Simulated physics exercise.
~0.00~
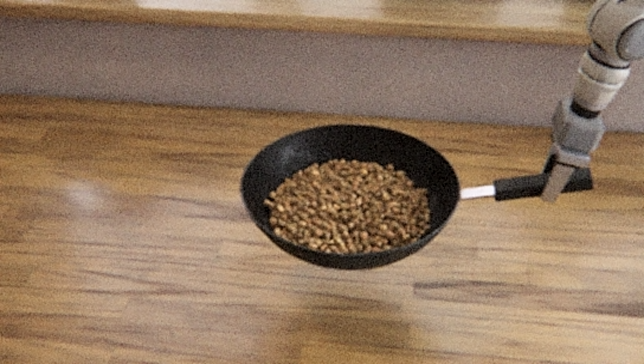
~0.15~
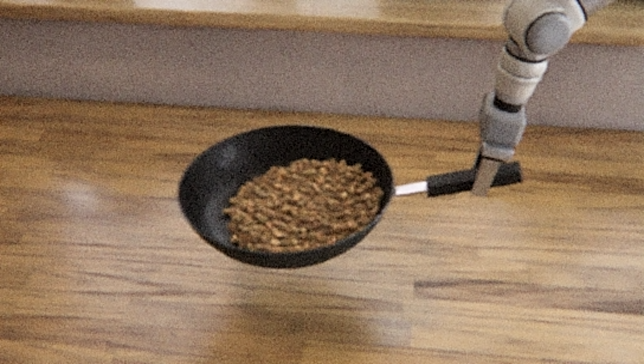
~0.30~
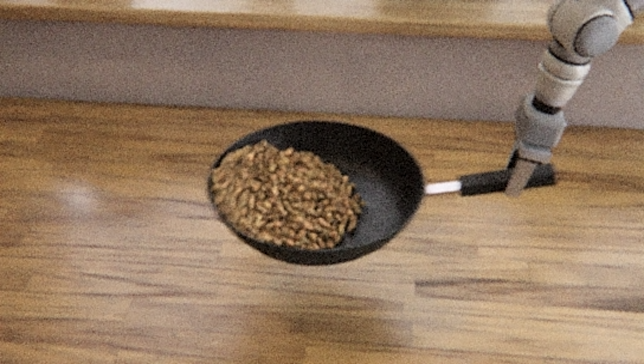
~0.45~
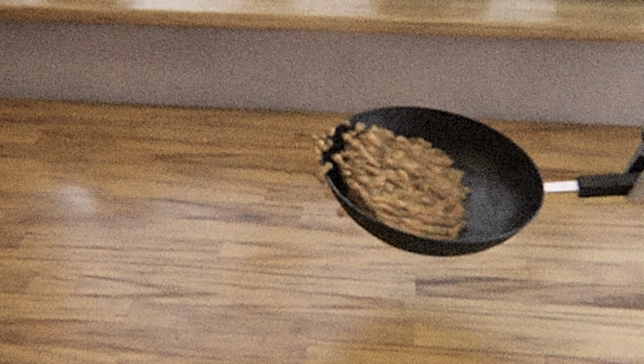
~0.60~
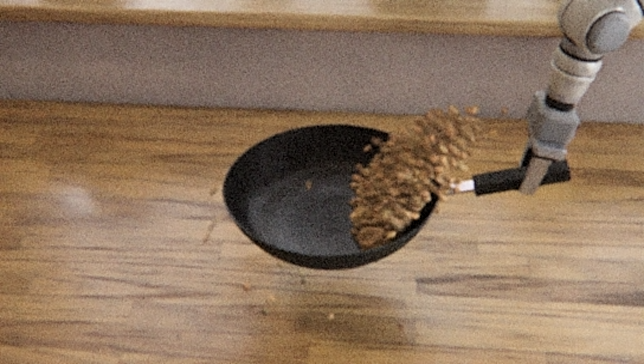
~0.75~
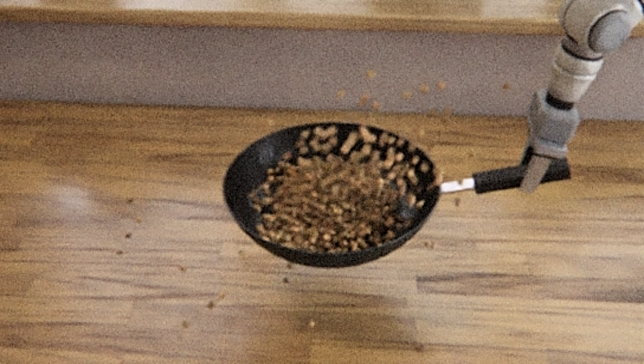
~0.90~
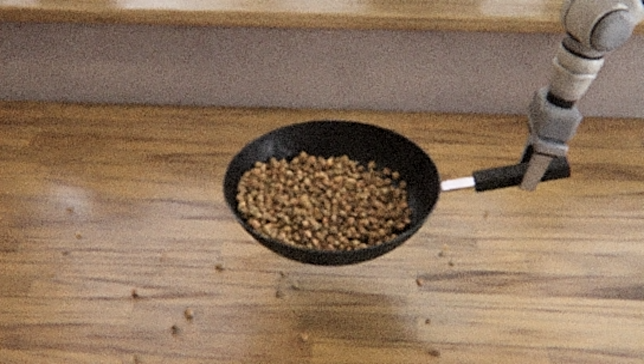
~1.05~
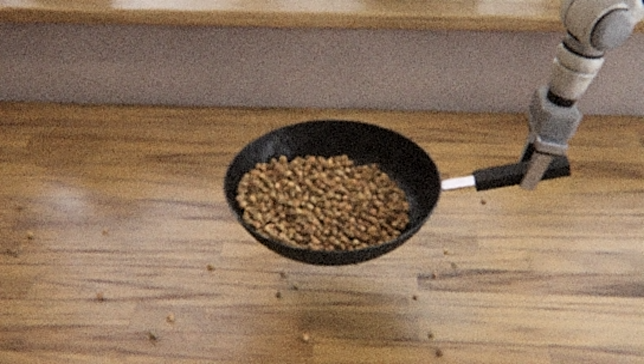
Above a wooden surface, a robot arm jerks a pan of chickpeas, spilling a few.
